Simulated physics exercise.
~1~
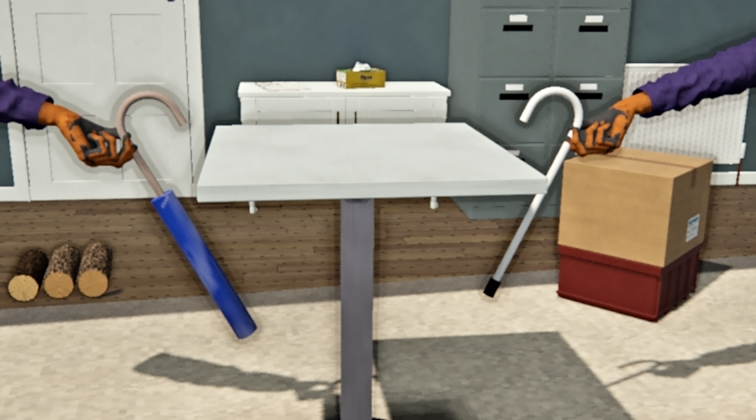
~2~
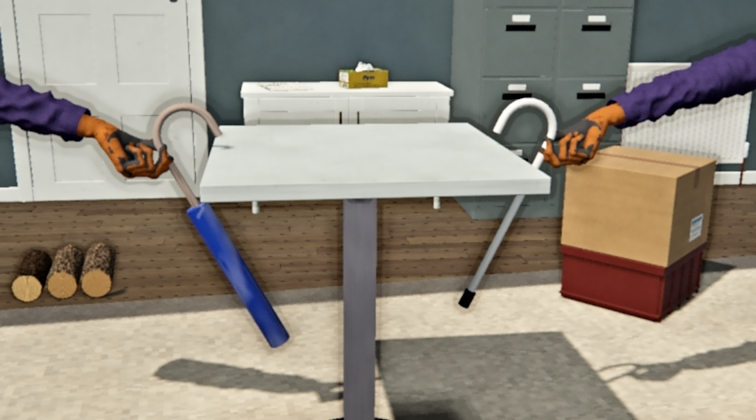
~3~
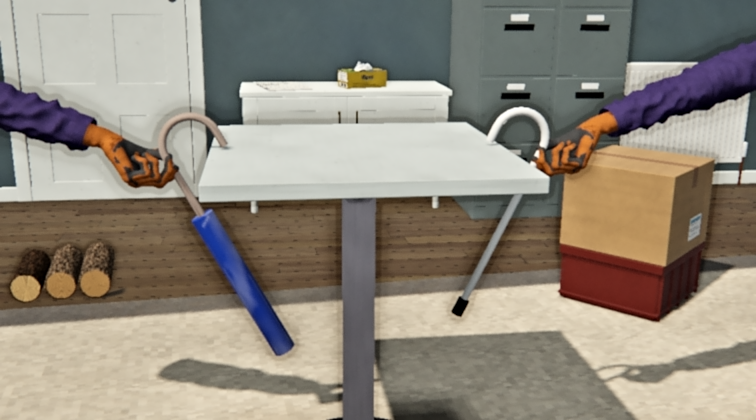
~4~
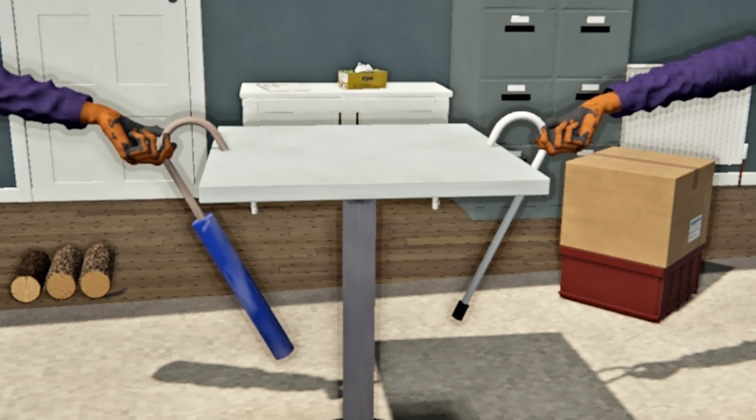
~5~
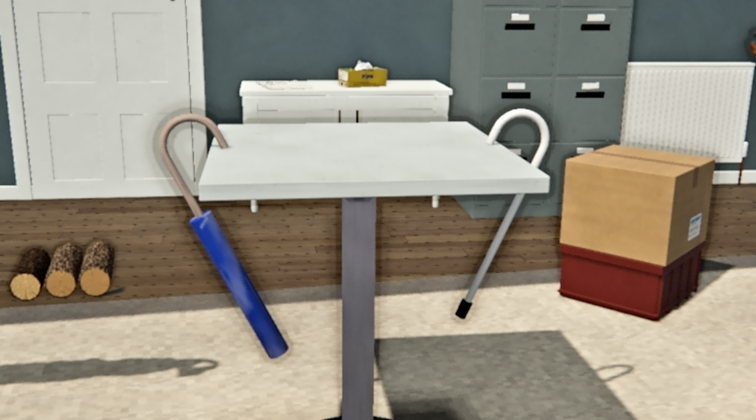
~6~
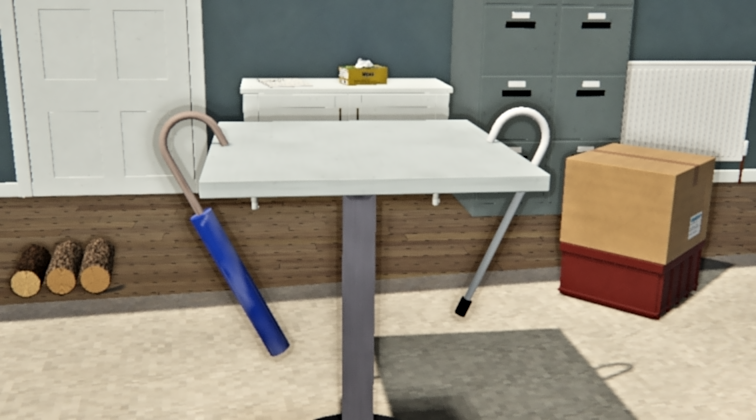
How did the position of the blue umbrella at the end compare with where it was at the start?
At the start a hand held the blue umbrella just left of the table. By the end it was a little farther right and slightly lower, hanging by its crook from the table's left edge.
